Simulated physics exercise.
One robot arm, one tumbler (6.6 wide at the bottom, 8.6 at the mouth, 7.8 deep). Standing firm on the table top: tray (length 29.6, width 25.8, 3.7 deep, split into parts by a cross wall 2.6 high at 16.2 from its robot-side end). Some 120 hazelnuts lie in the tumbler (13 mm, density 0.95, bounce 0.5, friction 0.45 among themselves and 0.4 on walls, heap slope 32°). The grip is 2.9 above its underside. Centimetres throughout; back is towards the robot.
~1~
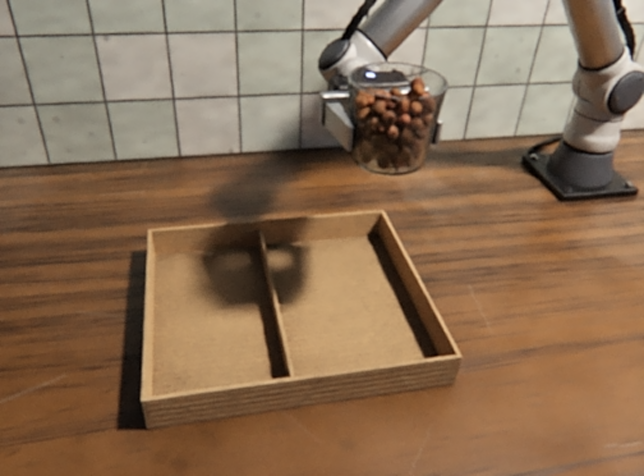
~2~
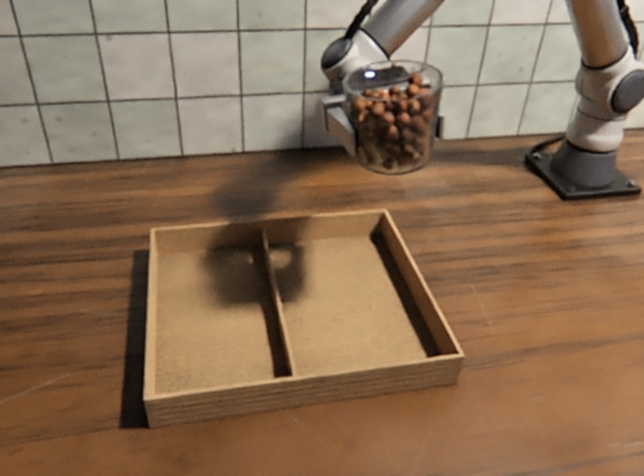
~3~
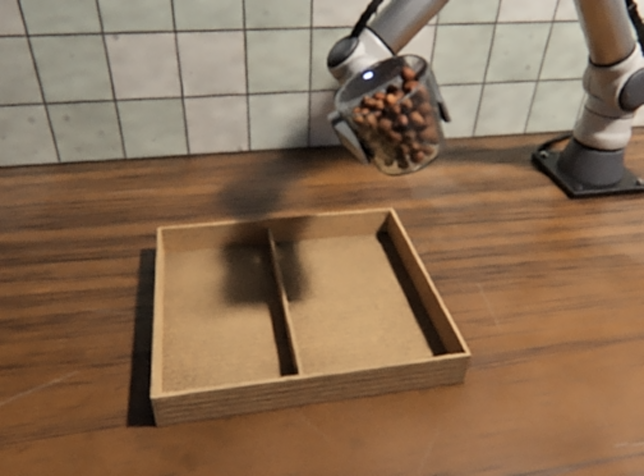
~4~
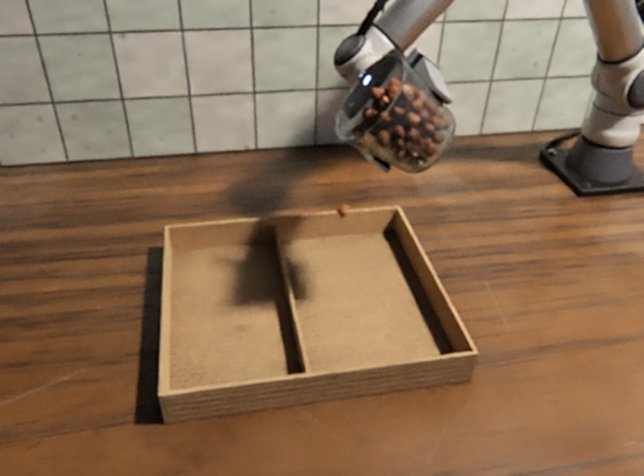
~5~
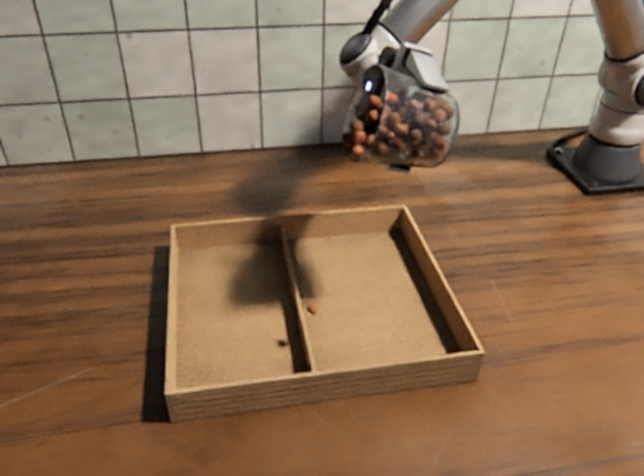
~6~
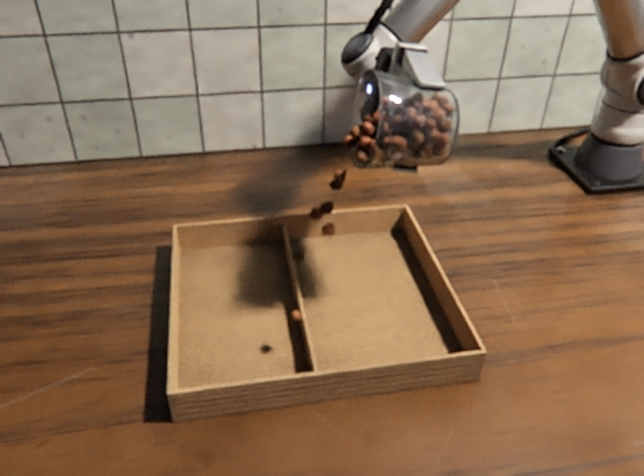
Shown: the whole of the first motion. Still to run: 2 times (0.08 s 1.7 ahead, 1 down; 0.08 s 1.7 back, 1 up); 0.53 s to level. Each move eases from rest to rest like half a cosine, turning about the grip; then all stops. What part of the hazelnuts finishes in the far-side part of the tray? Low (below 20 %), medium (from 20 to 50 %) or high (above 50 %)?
A medium share, from 20 to 50 %, ends in the far-side part of the tray.
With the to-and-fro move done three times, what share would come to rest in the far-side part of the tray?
It would be near 35 per cent.
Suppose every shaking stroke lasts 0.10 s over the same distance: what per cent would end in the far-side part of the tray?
In that case some 20 per cent.
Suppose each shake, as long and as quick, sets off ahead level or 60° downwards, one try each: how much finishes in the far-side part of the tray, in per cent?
About 45 and 15 per cent.
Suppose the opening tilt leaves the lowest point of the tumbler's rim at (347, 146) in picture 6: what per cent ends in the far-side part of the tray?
Some 10 per cent.
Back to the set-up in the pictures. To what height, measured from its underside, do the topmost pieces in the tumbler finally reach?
About 5.5 cm.
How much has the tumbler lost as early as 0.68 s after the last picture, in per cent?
About 50 per cent by then.
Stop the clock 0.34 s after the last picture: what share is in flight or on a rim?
Roughly 14 per cent.
Then, 0.34 s later, tilted 80° forward, highest piece 22 above the table; 72 in the tumbler, 22 in the far-side part, 8 in the robot-side part, 16 in flight or on a rim.
Then, 0.68 s later, tilted 19° forward, highest piece 25 above the table; 59 in the tumbler, 37 in the far-side part, 21 in the robot-side part, 1 in flight or on a rim.
Then, 1.05 s later, level, highest piece 25 above the table; 59 in the tumbler, 38 in the far-side part, 21 in the robot-side part.
Then, 2.10 s later, level, highest piece 24 above the table; 59 in the tumbler, 38 in the far-side part, 21 in the robot-side part.
At rest, 59 in the tumbler, 38 in the far-side part, 21 in the robot-side part. That is 32 % in the far-side part of the tray.
